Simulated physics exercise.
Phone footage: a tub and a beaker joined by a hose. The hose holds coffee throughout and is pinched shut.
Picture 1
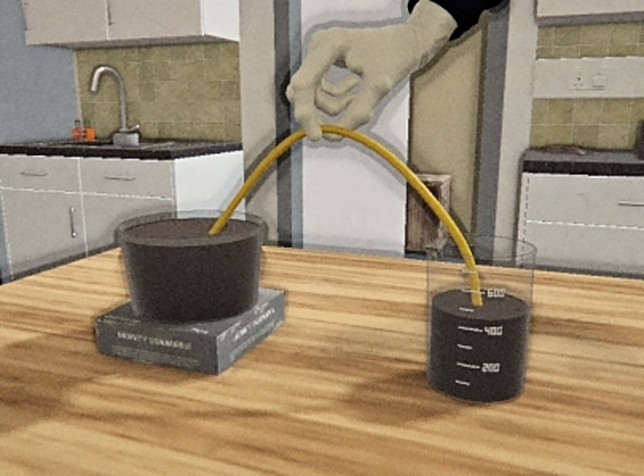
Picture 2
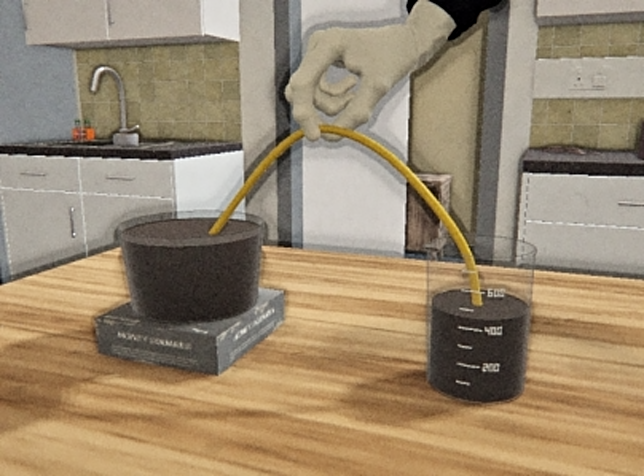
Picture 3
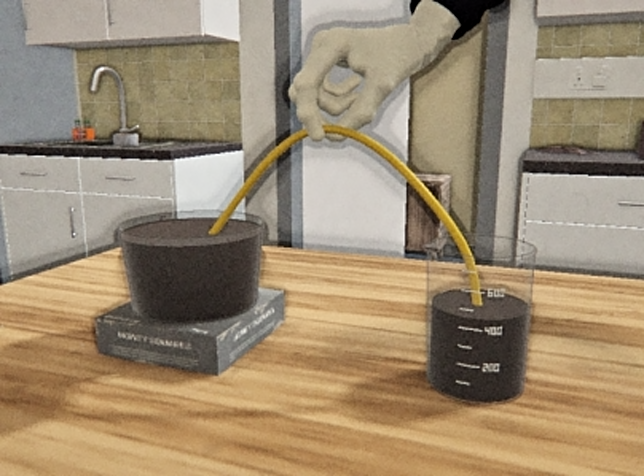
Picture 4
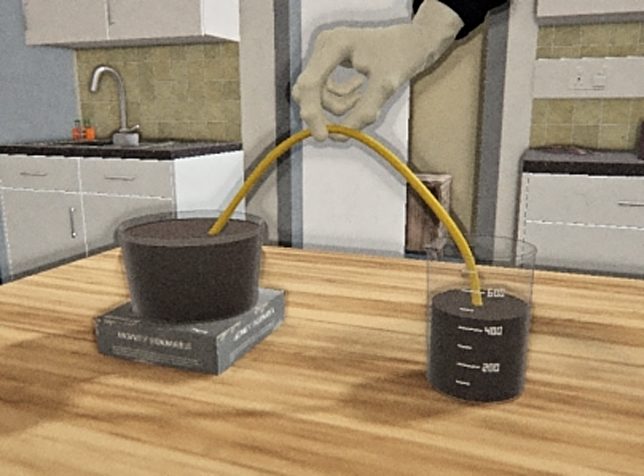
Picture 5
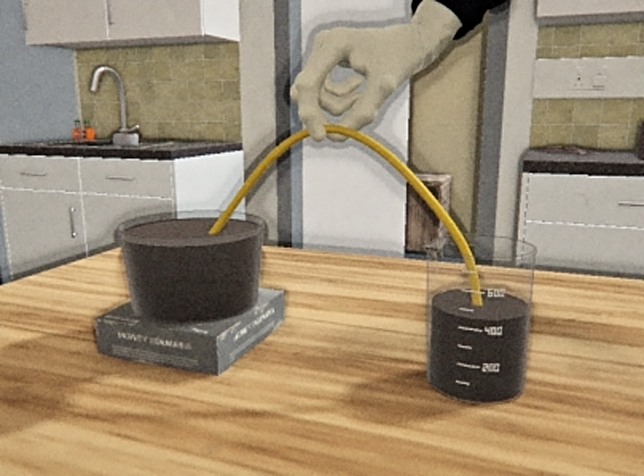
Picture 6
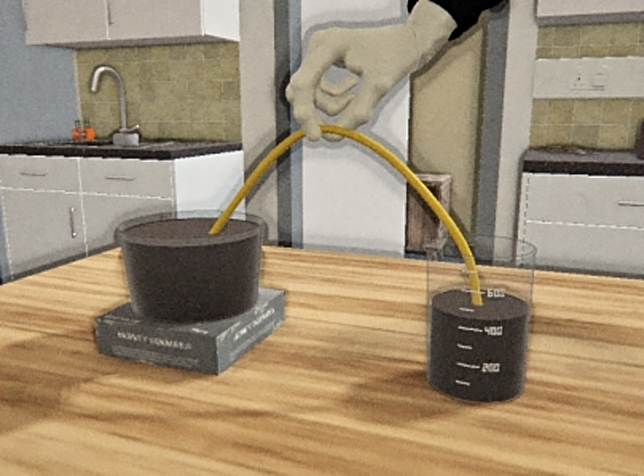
In a kitchen, a pale hand pinches the top of a yellow hose that arches over a wooden table, from a nearly full tub of dark liquid on a grey packet at left to a lower beaker at right. The hand keeps its grip, and both liquid levels stay unchanged throughout.
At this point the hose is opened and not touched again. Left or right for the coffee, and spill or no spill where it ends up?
It flows: Right, one that fills: No spill.
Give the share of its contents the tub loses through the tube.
Reading: Close to 15 percent.
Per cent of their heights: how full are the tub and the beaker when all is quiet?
They end up at about 75 and 85 percent of their heights.
Shortly, the tub is about three quarters full; the beaker is about two thirds full.
Then, the tub is about three quarters full; the beaker is about three quarters full.
At the finish, the tub is about three quarters full; the beaker is about three quarters full; the two surfaces are level.
